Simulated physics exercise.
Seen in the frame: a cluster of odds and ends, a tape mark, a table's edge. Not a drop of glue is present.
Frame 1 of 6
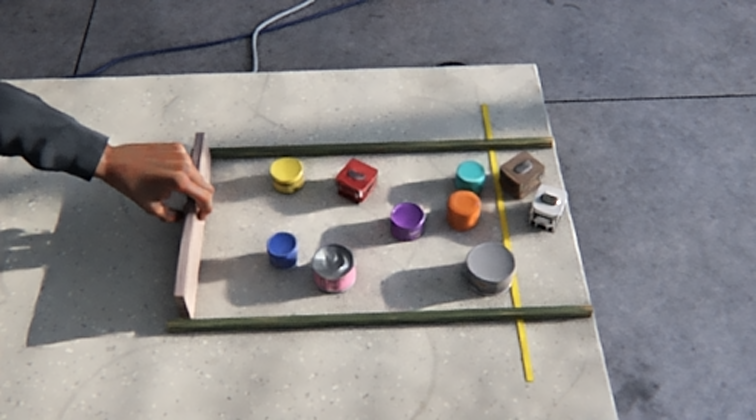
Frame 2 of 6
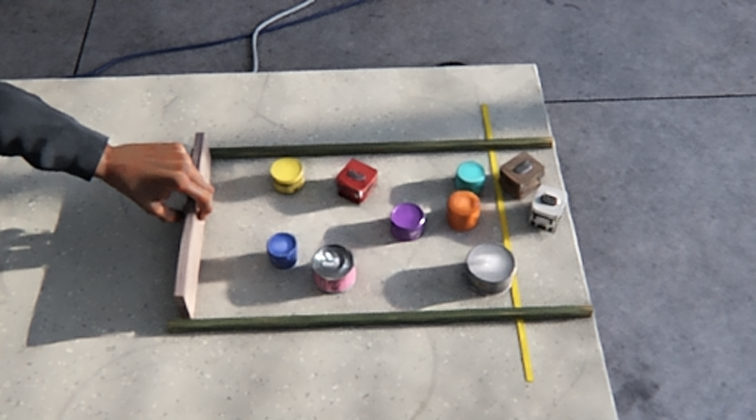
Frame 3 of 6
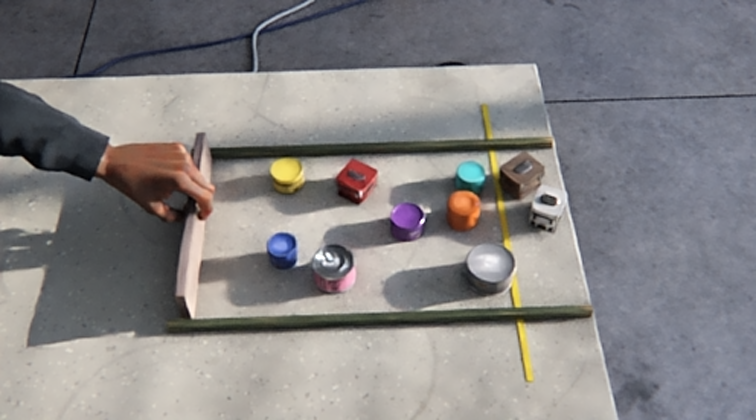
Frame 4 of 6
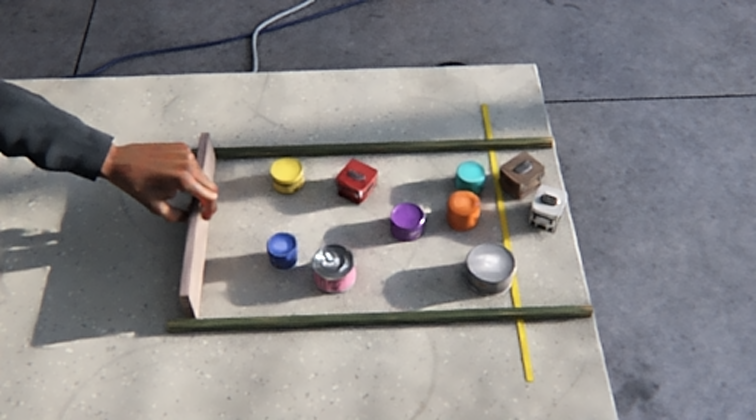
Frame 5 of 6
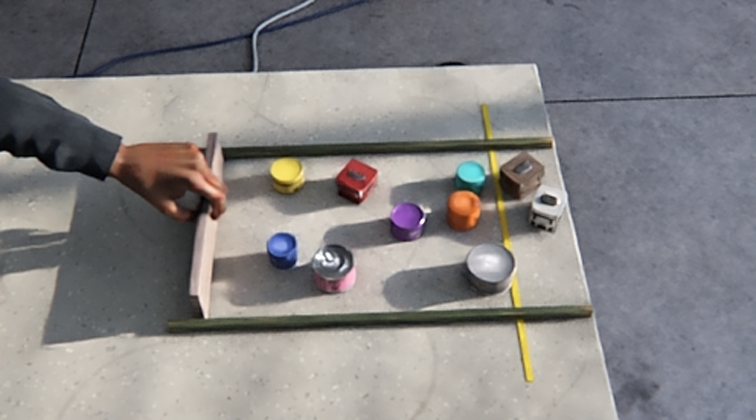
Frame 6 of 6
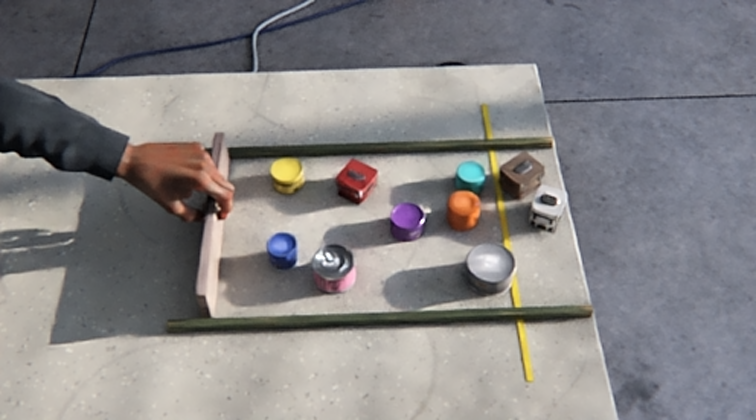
On a pale speckled tabletop crossed by a strip of yellow tape, a hand grips a wooden board set between two dark rails, to the left of scattered colourful tubs and small boxes. The board stays nearly still at first, then the hand slides it slightly right, while the objects remain in place.
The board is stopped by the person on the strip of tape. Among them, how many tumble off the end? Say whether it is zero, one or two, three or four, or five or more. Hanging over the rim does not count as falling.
All but one or two remain.
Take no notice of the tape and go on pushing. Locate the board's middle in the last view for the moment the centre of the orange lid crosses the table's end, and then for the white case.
I'd say about (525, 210) for the first one and about (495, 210) for the second.
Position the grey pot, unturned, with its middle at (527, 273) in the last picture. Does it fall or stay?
Well, the grey pot keeps its place.
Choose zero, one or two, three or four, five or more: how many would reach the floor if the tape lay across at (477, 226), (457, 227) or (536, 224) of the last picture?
First none at all, then none, then 5 or more.
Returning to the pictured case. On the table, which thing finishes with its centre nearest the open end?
Grey pot.
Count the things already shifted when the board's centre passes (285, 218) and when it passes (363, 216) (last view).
One spot: 2. Other spot: 4.
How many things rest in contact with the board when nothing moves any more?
In total, 5.
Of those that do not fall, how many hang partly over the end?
Overhang count: 1.
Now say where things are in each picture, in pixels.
White case (548, 208); brown case (521, 176); grey pot (490, 270); board (194, 221); tape (504, 225), in the first picture.
Brown case (521, 176); board (194, 221), in the second picture.
Grey pot (490, 270); turquoise lid (470, 178), in the third picture.
White case (548, 209); purple tub (407, 222), in the fourth picture.
Brown case (521, 176); yellow tub (288, 176), in the fifth picture.
White case (548, 209); brown case (521, 176); grey pot (490, 270); board (214, 221); tape (504, 225), in the sixth picture.
Early on, none off yet; white case at rest near (548, 209); brown case at rest near (521, 176); grey pot at rest near (490, 270).
Finally, the number that fall off is one or two; lost, brown case and white case.
